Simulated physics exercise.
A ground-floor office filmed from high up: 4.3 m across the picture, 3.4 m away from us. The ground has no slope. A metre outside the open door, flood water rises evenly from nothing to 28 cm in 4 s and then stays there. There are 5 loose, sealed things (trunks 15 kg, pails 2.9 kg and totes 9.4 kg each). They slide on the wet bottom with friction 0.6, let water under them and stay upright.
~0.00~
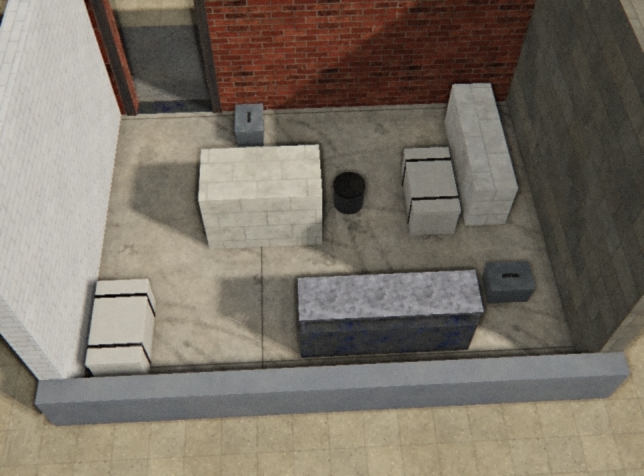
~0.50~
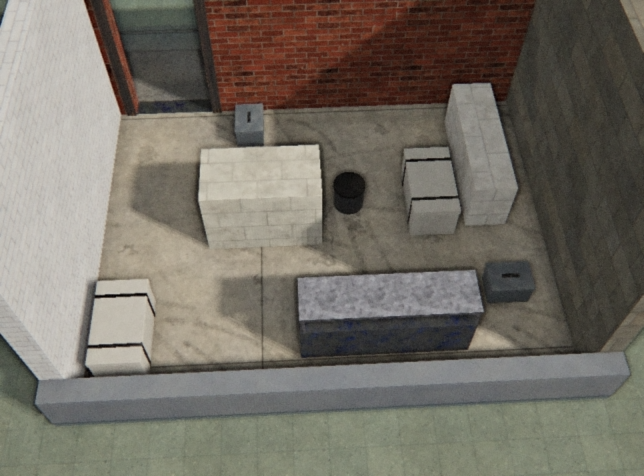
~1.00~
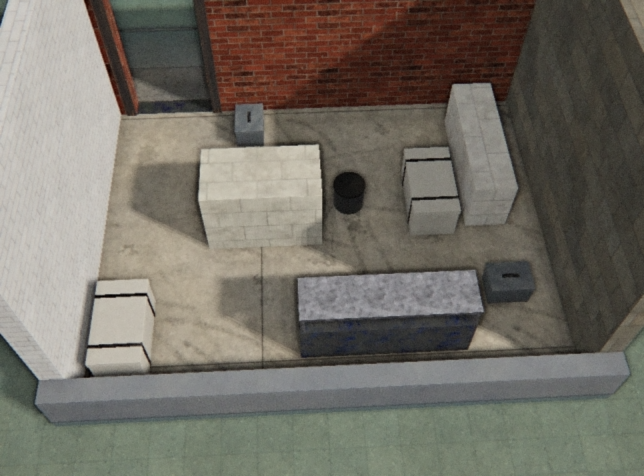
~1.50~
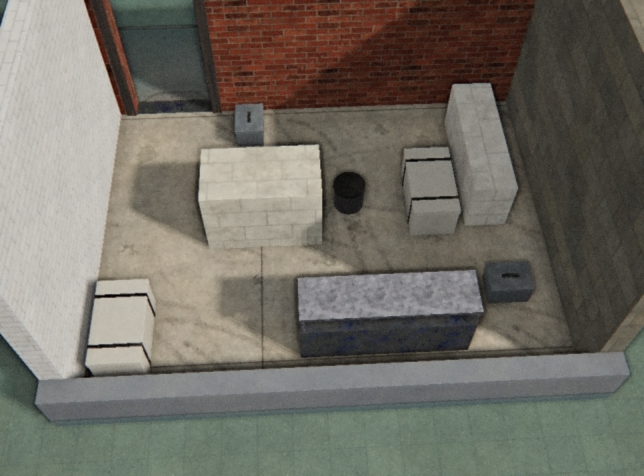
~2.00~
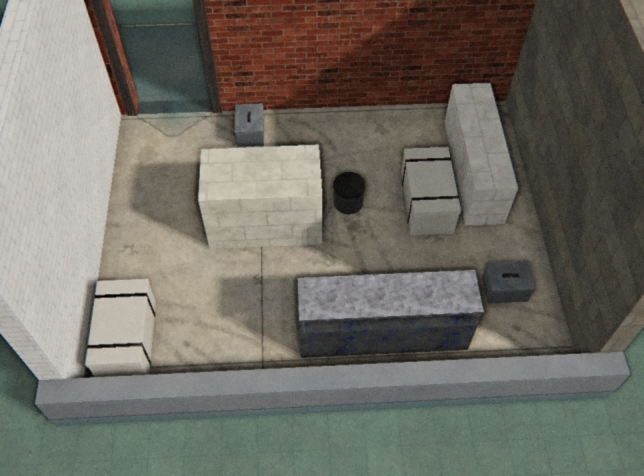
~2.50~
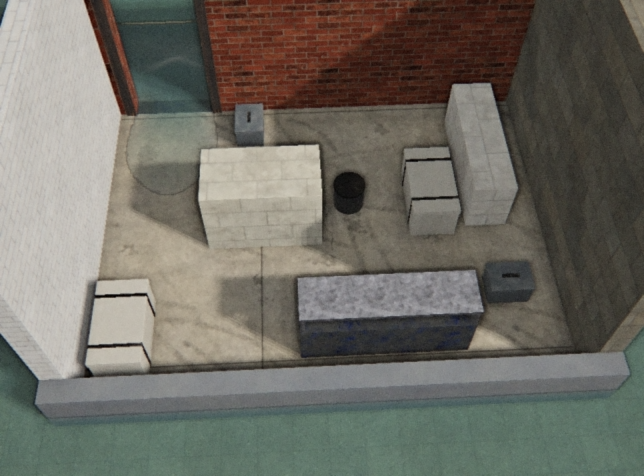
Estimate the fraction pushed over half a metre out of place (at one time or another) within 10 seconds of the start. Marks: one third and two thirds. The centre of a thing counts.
That comes to not even a third.
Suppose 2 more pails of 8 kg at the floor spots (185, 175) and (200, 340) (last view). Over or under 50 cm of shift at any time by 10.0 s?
In turn: Over, past it.
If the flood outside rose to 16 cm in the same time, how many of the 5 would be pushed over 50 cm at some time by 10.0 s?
Then 1.
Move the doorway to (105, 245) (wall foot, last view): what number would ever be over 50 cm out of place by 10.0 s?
Then 3.
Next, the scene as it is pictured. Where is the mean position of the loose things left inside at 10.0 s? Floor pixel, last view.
Around (370, 228).
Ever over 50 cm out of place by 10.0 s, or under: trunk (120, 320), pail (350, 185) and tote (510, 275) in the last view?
In turn: Past it, short of it, less.
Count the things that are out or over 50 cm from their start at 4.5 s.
By then 0.
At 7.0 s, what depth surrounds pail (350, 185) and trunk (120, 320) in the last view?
About 2 and 13 cm.
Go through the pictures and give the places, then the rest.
In the first picture, a trunk at (432, 179) rests on the ground; a pail at (349, 184), on the bottom; 0.0 m2 under water; 0 of 5 have shifted.
In the second picture, a trunk at (432, 179), on the bottom; a pail at (349, 184) rests on the ground; water covers 0.0 m2; 0 of 5 have shifted.
In the third picture, a trunk at (432, 179) rests on the ground; a pail at (349, 184) rests on the ground; water covers 0.0 m2; 0 of 5 have shifted.
In the fourth picture, a trunk at (432, 179) rests on the ground; a pail at (349, 184), on the bottom; 0.0 m2 under water; 0 of 5 have shifted.
In the fifth picture, a trunk at (432, 179), on the bottom; a pail at (349, 184), on the bottom; 0.1 m2 under water; 0 of 5 have shifted.
In the sixth picture, a trunk at (432, 179) rests on the ground; a pail at (349, 184) rests on the ground; water covers 0.8 m2; 0 of 5 have shifted.
After 3.5 s 0 of 5 are over 50 cm from their spots; 0 afloat.
After 4.5 s 0 of 5 are over 50 cm from their spots; 0 afloat.
After 7.0 s 1 of 5 are over 50 cm from their spots; 1 afloat.
After 10.0 s 1 of 5 are over 50 cm from their spots, and 1 have been at some point; 3 afloat.
